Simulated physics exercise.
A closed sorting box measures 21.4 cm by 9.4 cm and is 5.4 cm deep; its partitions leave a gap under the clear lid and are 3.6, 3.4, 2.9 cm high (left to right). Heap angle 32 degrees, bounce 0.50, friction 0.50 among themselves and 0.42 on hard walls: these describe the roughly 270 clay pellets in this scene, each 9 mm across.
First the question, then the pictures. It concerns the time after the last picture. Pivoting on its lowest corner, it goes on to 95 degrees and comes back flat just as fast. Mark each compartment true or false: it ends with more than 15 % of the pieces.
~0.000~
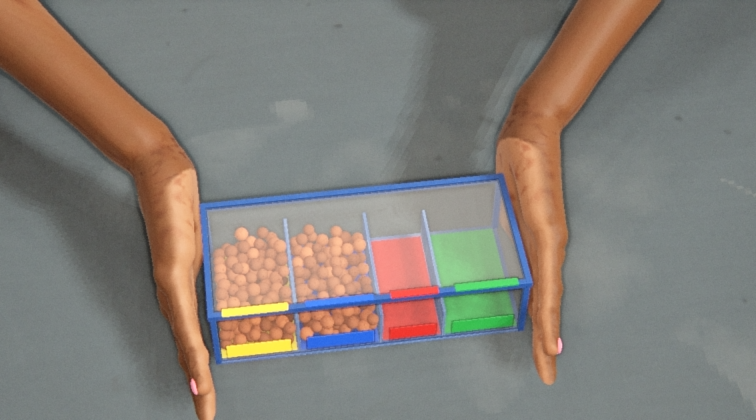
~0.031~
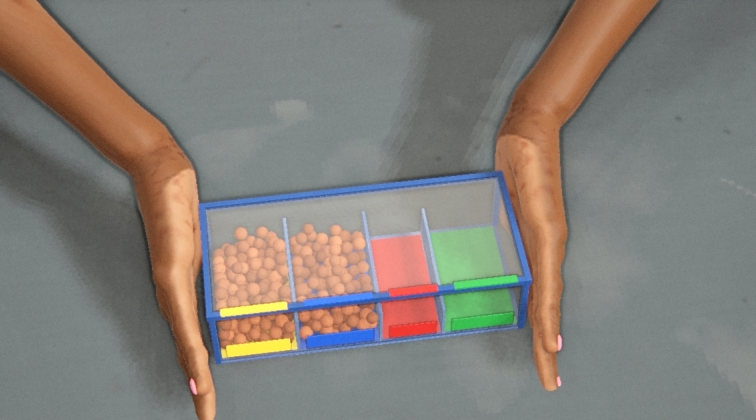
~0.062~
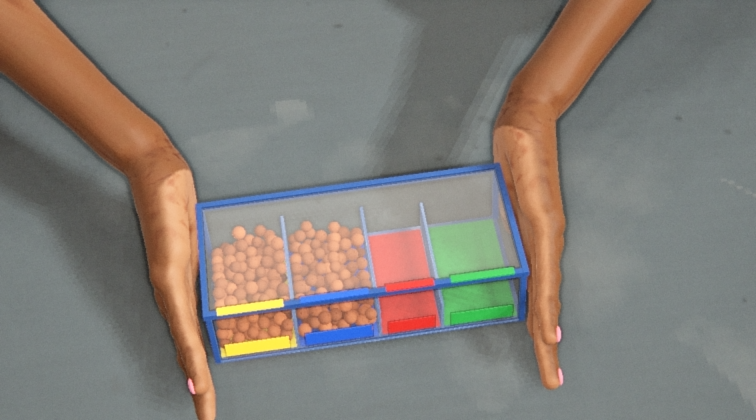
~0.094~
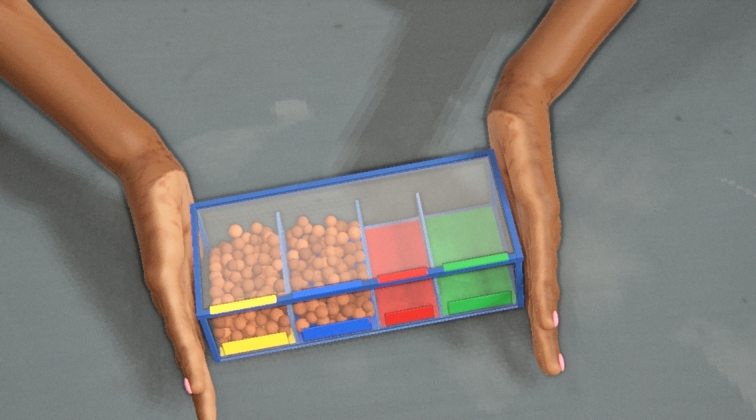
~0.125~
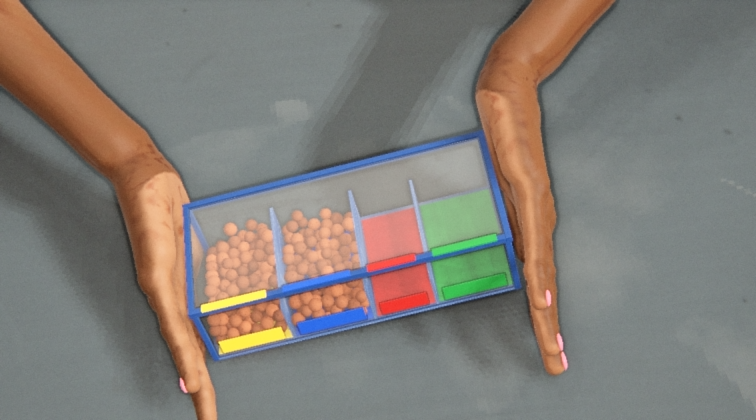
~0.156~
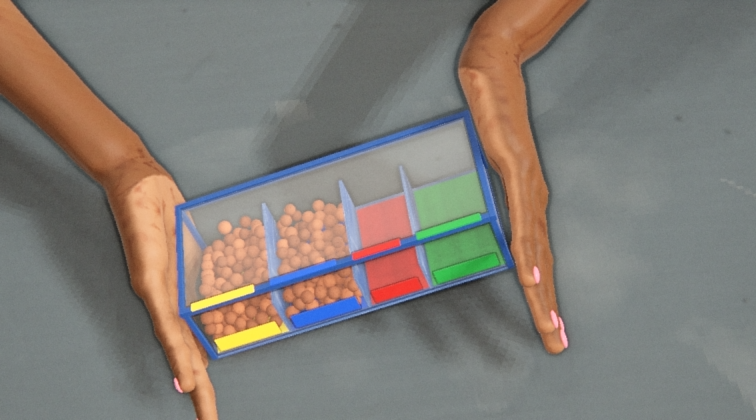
Red: False, blue: True, green: False, yellow: True.
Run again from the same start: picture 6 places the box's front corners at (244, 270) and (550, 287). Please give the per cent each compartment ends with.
Red 5 %, blue 35 %, green 30 %, yellow 30 %.
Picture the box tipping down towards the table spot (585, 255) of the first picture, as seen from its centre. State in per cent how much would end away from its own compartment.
I'd estimate about 50 %.
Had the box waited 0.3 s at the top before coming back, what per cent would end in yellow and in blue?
Then yellow keeps 75% and blue keeps 25%.
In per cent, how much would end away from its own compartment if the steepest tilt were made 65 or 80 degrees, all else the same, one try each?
Roughly 5 percent, then roughly 15 percent.
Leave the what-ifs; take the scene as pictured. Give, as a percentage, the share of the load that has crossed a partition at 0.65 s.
At that time I'd say around 10 per cent.
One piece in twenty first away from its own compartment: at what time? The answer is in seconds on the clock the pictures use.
That happens at about 0.60 s on the clock.
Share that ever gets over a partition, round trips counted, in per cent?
About 25 %.
After 0.65 s, tilt 95 degrees; blue 35 %, yellow 65 %.
Then, at 0.98 s, tilt 40 degrees; blue 25 %, yellow 75 %.
After 1.40 s, tilt 0 degrees; blue 25 %, yellow 75 %.
By 1.8 s all is still; red 0 %, blue 25 %, green 0 %, yellow 75 %.
